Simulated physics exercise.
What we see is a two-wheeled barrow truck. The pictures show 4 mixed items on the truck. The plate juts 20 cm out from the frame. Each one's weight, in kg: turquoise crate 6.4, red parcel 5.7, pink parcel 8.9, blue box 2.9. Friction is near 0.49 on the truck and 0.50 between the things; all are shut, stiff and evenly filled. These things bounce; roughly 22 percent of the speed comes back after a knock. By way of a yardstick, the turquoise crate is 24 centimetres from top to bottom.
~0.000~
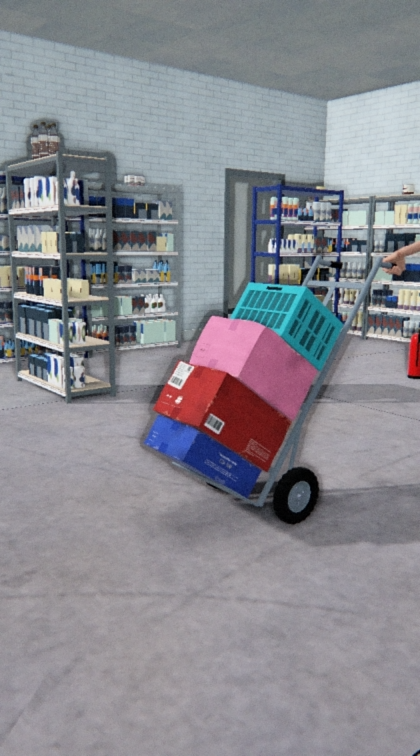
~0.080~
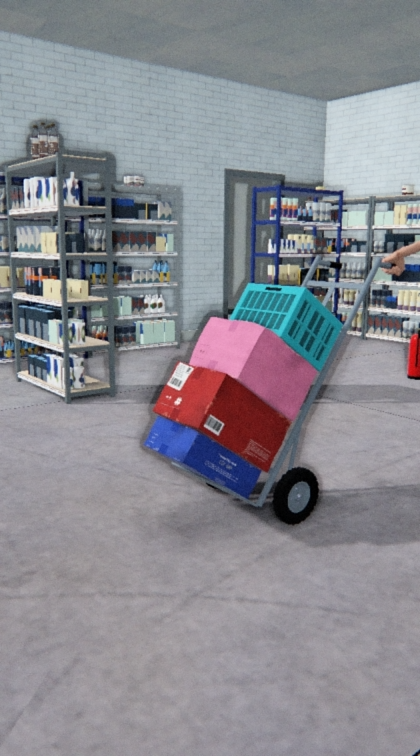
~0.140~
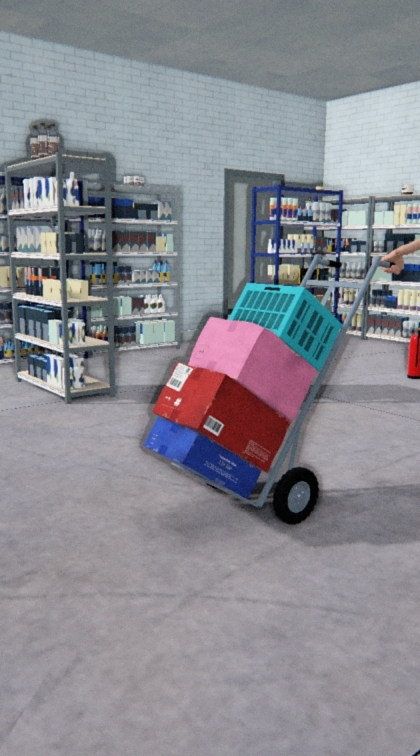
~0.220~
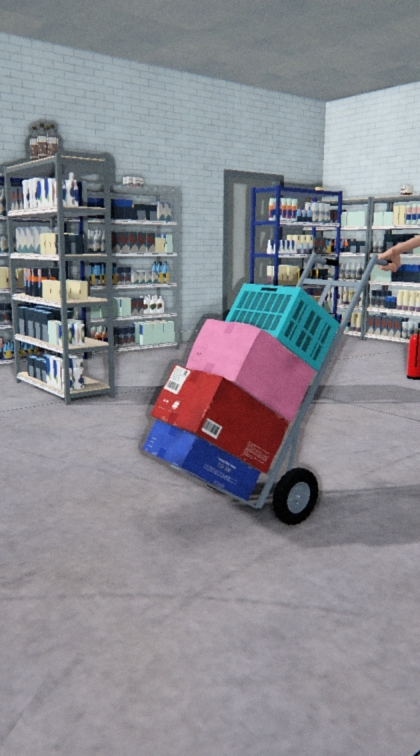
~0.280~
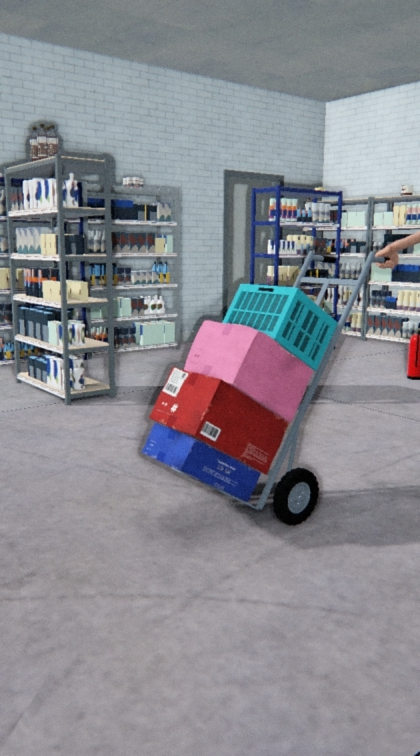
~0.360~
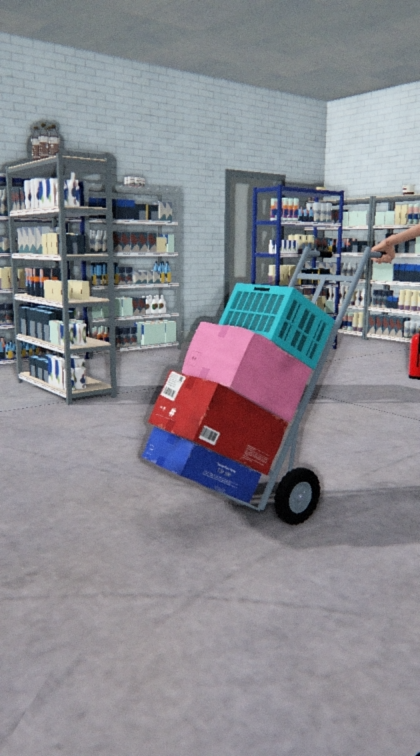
In a storeroom with stocked shelves, a hand tilting a two-wheeled hand truck slightly more upright, carrying a crate atop three boxes.
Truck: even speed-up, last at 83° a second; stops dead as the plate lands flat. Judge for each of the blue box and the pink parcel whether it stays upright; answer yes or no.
Blue box: Yes, pink parcel: Yes.
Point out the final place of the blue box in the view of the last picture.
It comes to a stop close to (196, 507).
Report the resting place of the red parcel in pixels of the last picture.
I'd put it at around (192, 465).
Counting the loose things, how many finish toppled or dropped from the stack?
The count comes out at 0.
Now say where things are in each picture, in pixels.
In the first frame, 35° short of upright; blue box (203, 457); pink parcel (252, 367).
In the second frame, 35° short of upright; turquoise crate (284, 327); red parcel (223, 417).
In the third frame, 35° short of upright; turquoise crate (283, 326); red parcel (222, 417).
In the fourth frame, 33° short of upright; turquoise crate (280, 326); red parcel (221, 419).
In the fifth frame, 32° short of upright; turquoise crate (278, 327); red parcel (220, 421).
In the sixth frame, 30° short of upright; blue box (202, 465); pink parcel (245, 371).
After 0.76 s, 9° short of upright.
After 0.96 s, truck upright; pink parcel tipped 5° from how it sat near (191, 406); blue box tipped 5° from how it sat near (196, 506); turquoise crate tipped 5° from how it sat.
After 1.36 s, truck upright; pink parcel slid 4 cm near (192, 407); turquoise crate slid 14 cm.
At rest (2.4 s), not toppled but over 10 cm from the start, turquoise crate; the other 3 in place, give or take 10 cm. Seen from the same camera at the end, blue box near (196, 507), pink parcel near (190, 408).
